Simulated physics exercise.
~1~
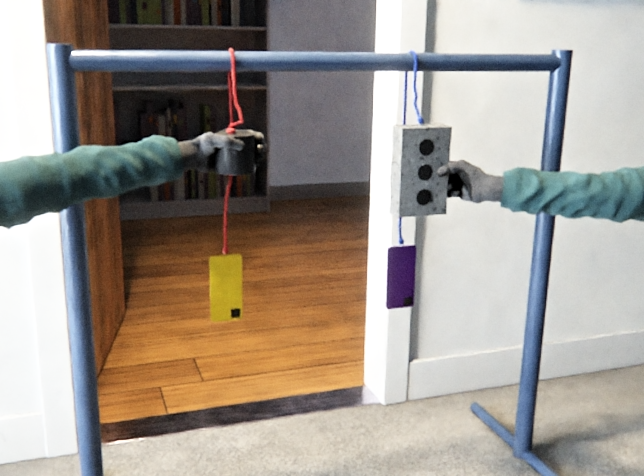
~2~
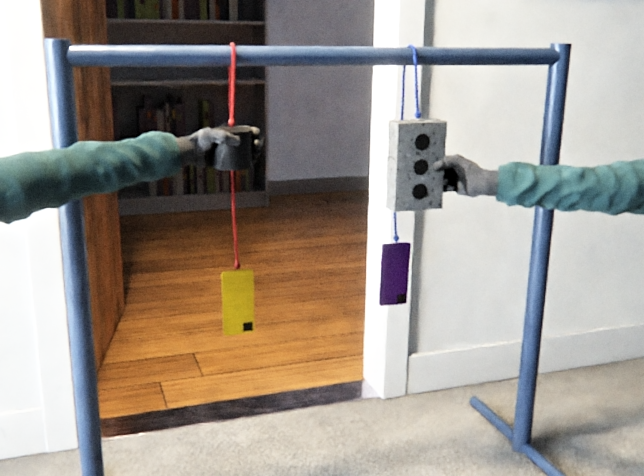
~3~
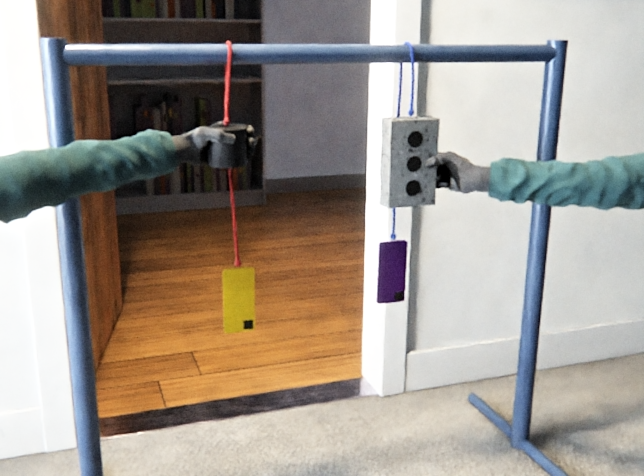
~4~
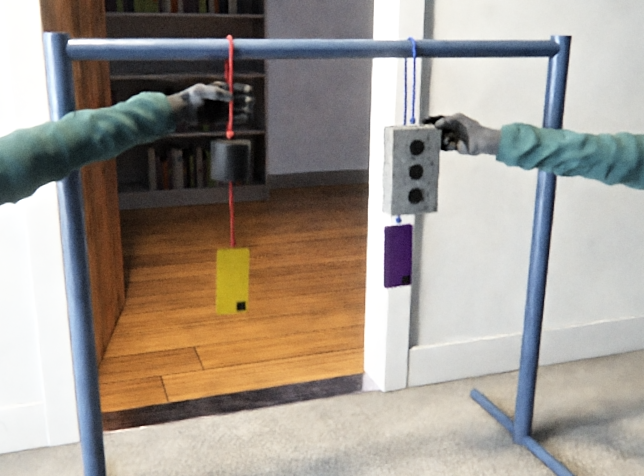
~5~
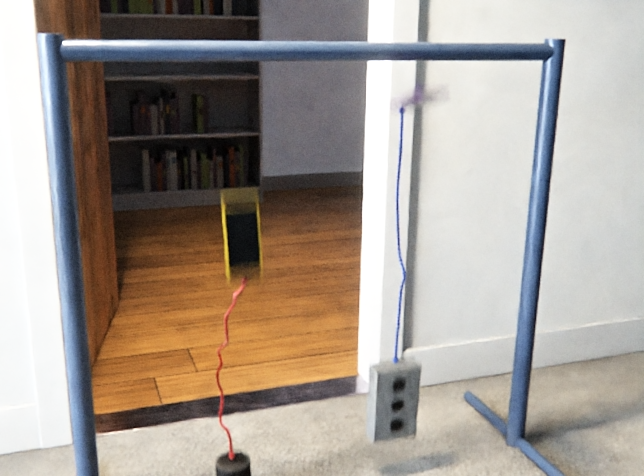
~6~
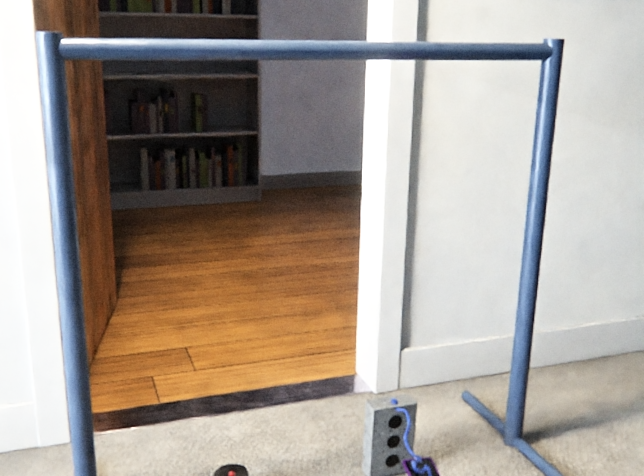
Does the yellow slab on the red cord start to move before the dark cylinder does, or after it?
The yellow slab starts to move first, shifting down while the dark cylinder is still held in place. The cylinder moves only later, when the hand lets go.
